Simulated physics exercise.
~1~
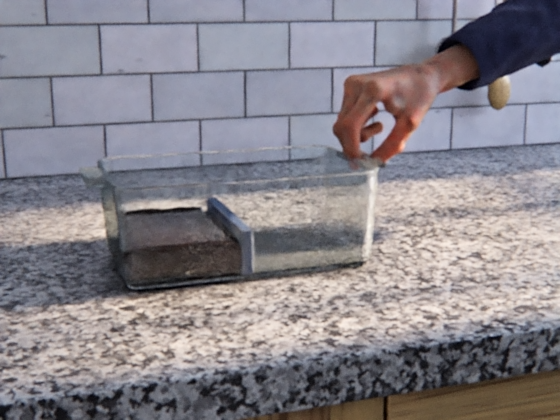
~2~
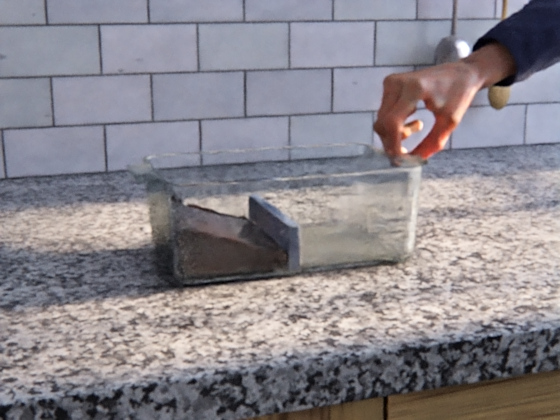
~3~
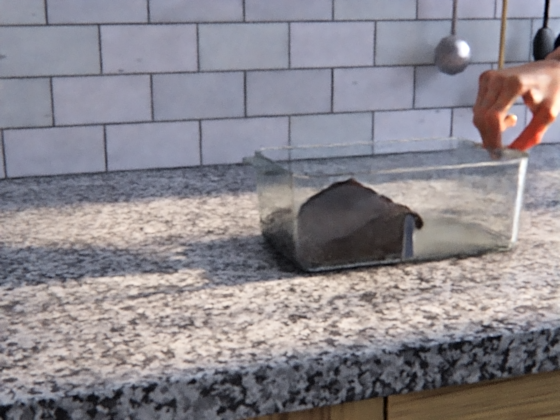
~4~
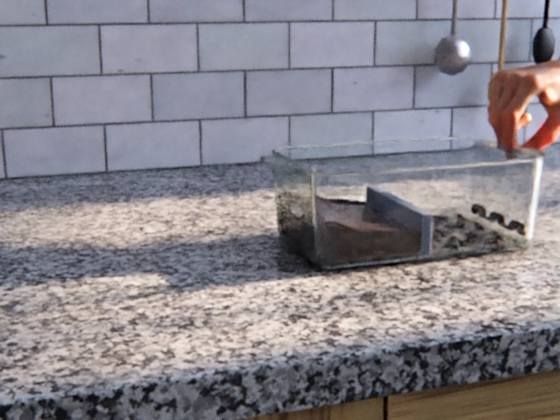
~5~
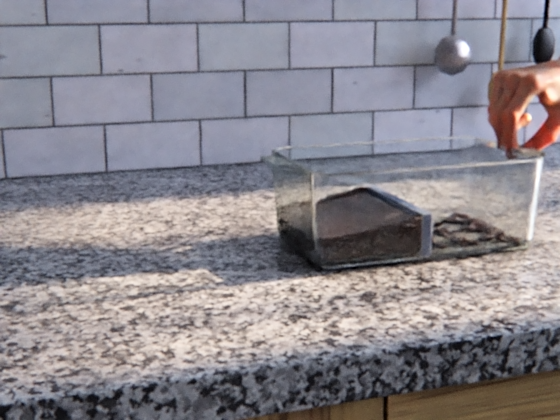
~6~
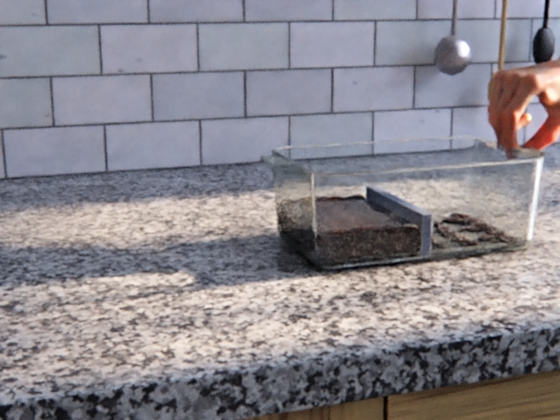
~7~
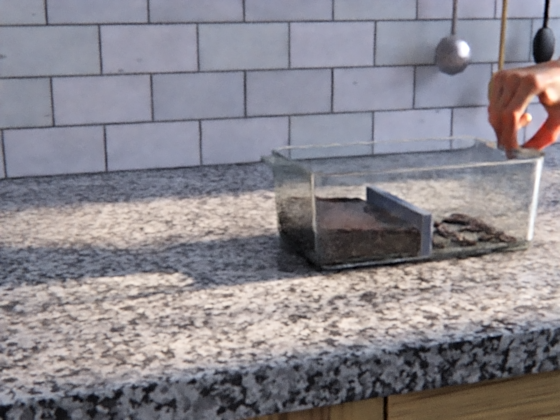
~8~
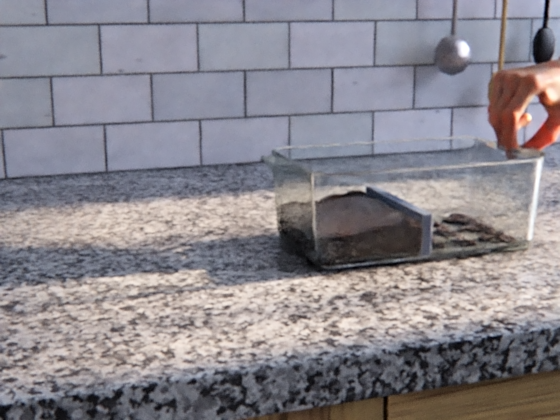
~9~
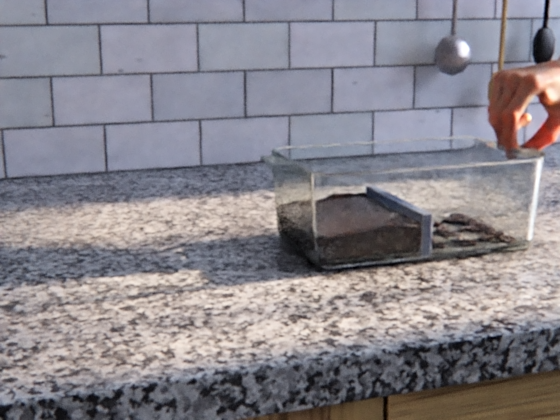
A hand pulls a clear tub right, and some dark coffee spills over its low wall.
